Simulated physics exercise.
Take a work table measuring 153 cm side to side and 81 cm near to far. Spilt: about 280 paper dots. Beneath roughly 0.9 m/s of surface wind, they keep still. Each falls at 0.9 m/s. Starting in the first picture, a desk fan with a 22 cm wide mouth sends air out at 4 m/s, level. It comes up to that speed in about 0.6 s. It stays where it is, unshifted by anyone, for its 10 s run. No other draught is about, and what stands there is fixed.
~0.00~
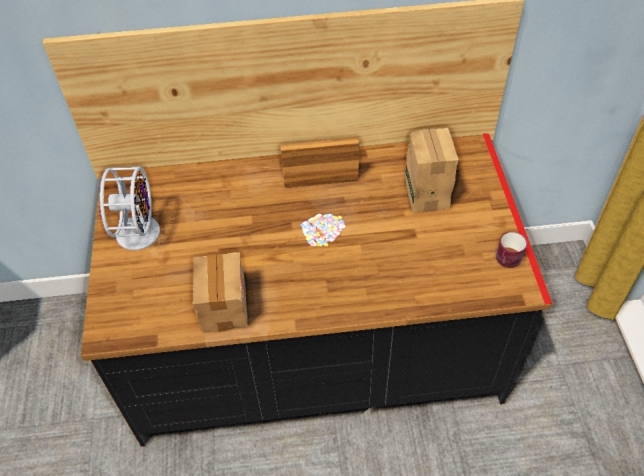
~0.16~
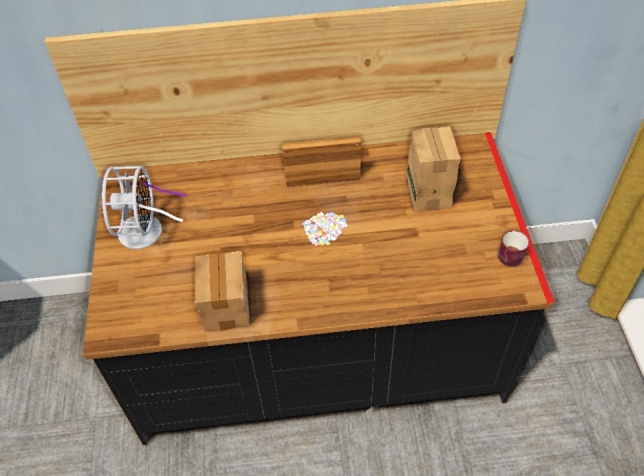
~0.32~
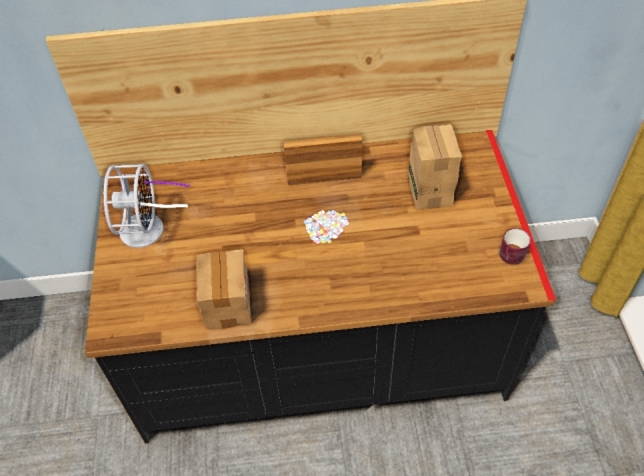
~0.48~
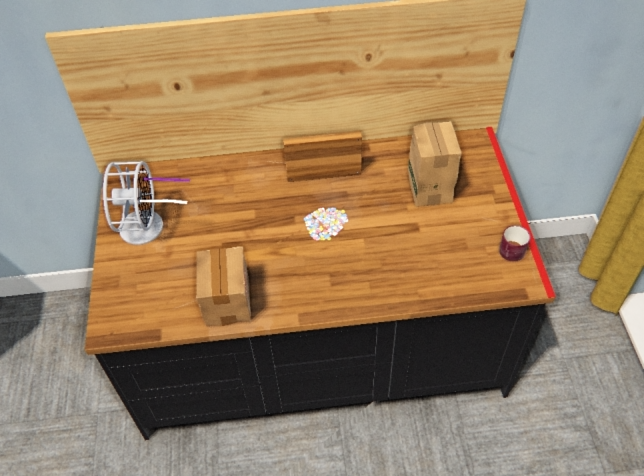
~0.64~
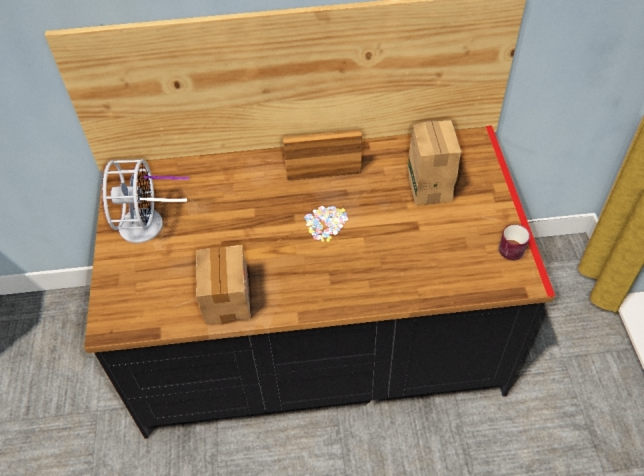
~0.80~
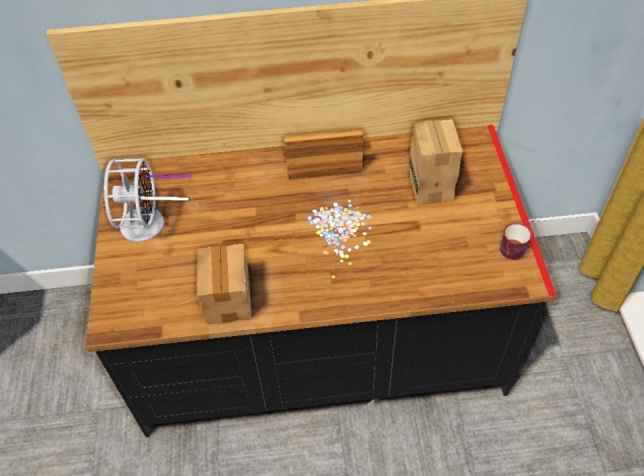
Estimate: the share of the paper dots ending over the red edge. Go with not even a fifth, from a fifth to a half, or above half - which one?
The fraction lies within fifth to half.
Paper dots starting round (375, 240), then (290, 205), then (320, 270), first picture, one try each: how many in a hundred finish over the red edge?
Roughly 20 %, then 50 %, then 0 %.
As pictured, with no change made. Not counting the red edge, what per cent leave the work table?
About 60 %.
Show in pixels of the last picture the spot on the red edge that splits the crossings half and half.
I'd say roughly (533, 233).
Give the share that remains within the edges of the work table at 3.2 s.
Around 5 %.
After 2.0 s, 12 % are on the move or not yet settled, 33 % are over the red edge.
After 3.2 s, 3 % are on the move or not yet settled, 35 % are over the red edge.
After 5.5 s, 1 % are on the move or not yet settled, 35 % are over the red edge.
After 10.0 s, at the end, 35 % are over the red edge.
